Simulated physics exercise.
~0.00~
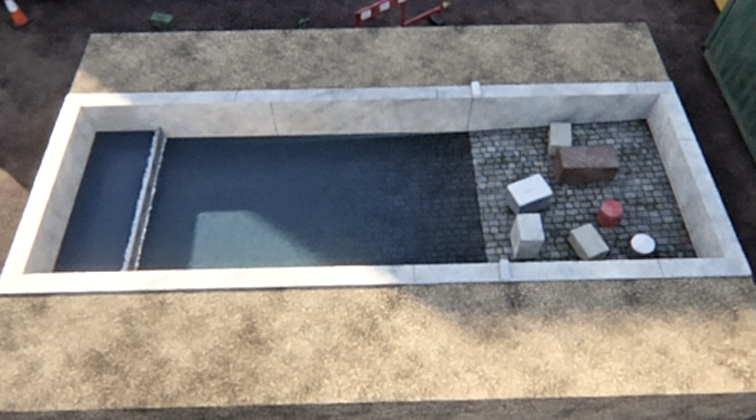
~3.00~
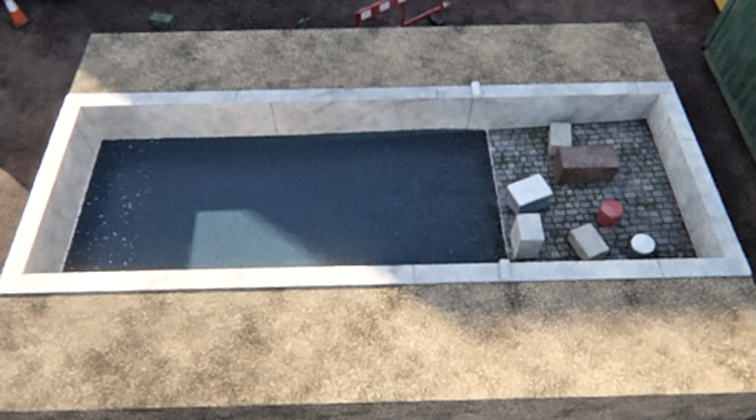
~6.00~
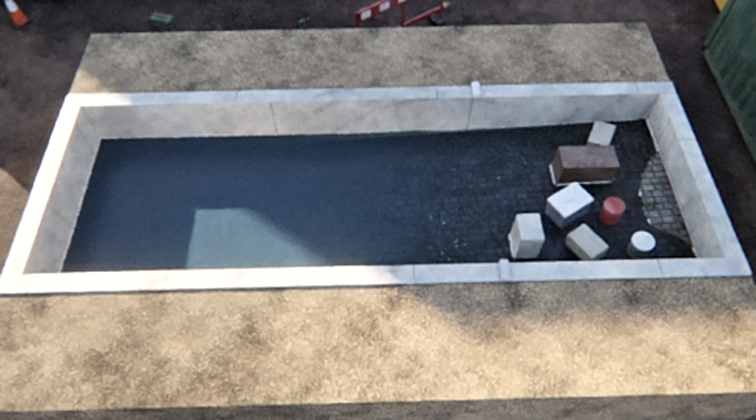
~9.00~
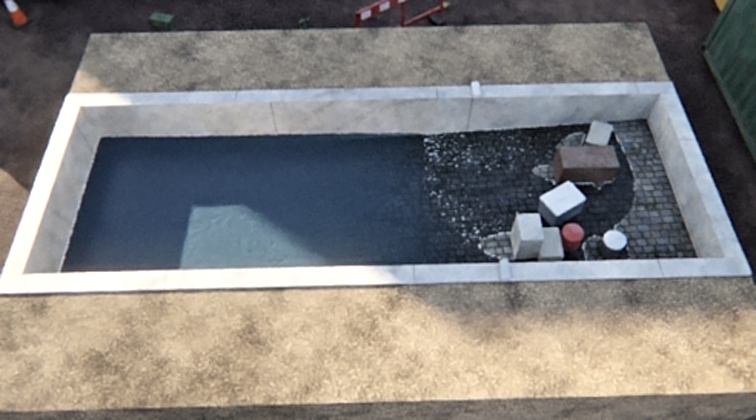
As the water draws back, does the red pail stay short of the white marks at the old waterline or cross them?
The red pail stays short of the white marks. It shifts left and toward the near wall but comes to rest among the blocks before reaching them.
